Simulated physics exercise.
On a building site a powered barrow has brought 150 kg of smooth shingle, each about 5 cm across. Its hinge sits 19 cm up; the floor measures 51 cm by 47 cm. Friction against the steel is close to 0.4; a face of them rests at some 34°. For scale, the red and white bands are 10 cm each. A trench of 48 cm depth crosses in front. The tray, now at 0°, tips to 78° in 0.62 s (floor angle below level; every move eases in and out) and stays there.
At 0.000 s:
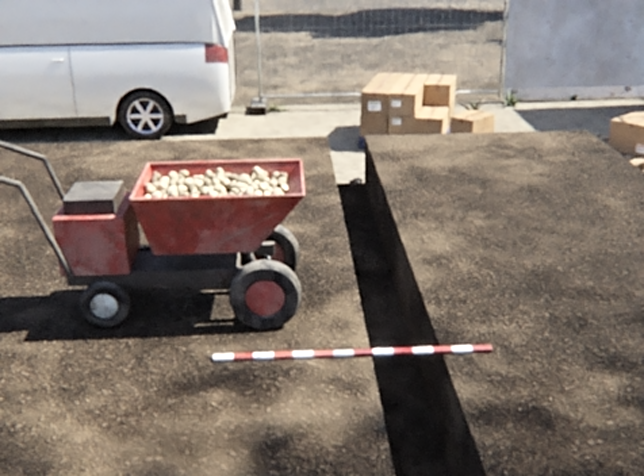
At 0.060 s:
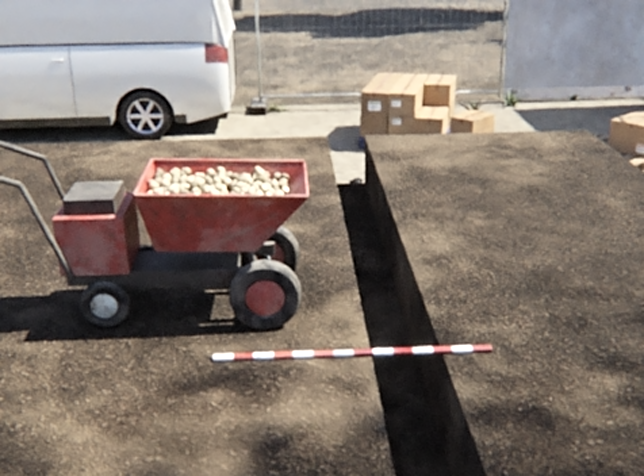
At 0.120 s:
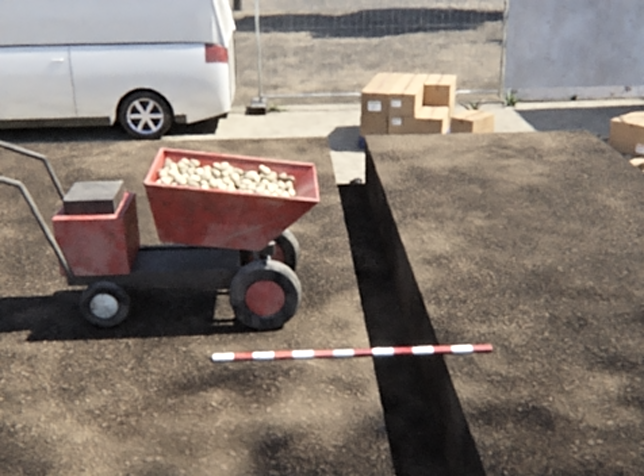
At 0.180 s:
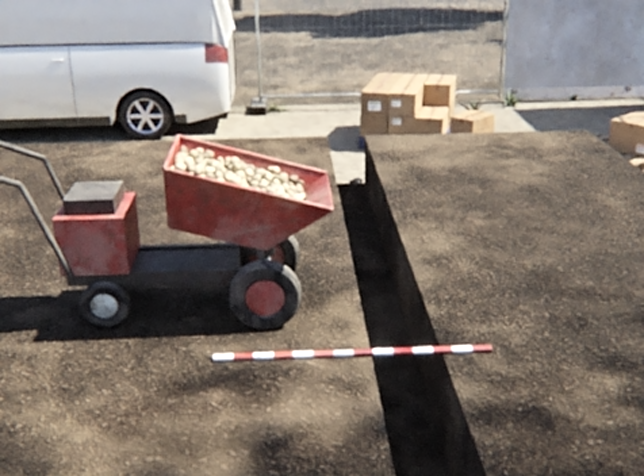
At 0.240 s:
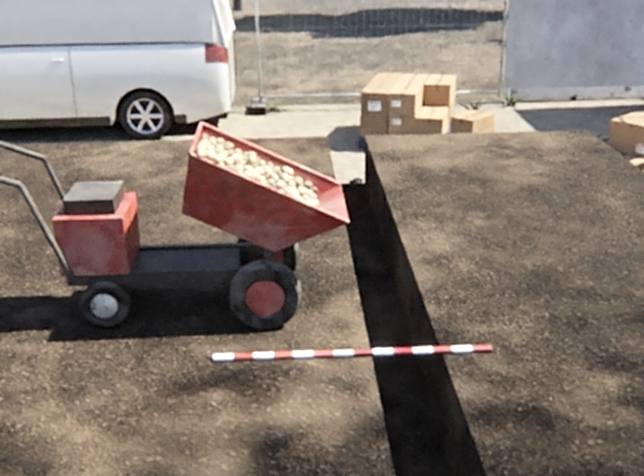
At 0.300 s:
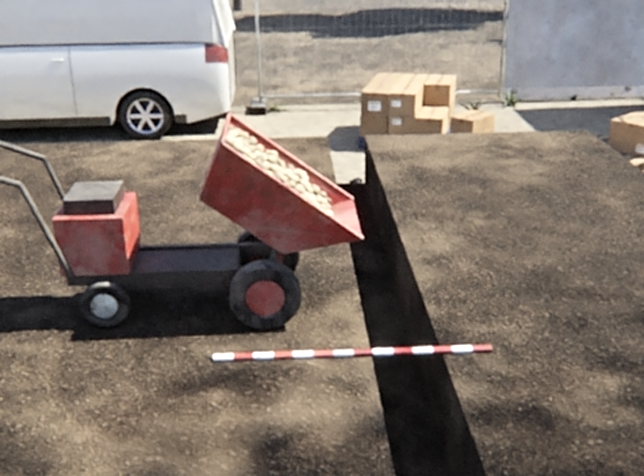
Red tray of pale rounded stones on a wheeled barrow tilting steadily steeper toward the right, beside a dark trench.
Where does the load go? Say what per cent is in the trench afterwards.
Roughly 69 per cent ends in the trench.
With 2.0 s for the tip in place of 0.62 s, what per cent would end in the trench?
It would be near 90 per cent.
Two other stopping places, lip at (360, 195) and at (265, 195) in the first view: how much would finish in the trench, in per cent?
First some 5, then 85 per cent.
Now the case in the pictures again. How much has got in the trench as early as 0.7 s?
Some 40 per cent.
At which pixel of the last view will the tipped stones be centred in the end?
Their middle is at about (407, 357).
After 0.5 s the floor is at 65°; 100 % in the tray; the foremost stones are at (371, 263).
After 0.7 s the floor is at 78°; 46 % in the tray, 42 % in the trench, 12 % past the trench; the foremost stones are at (452, 287).
After 1.1 s the floor is at 78°; 1 % in the tray, 67 % in the trench, 32 % past the trench; the foremost stones are at (635, 293).
After 3.0 s the floor is at 78°; 0 % in the tray, 69 % in the trench, 31 % past the trench; the foremost stones are past the picture's edge.
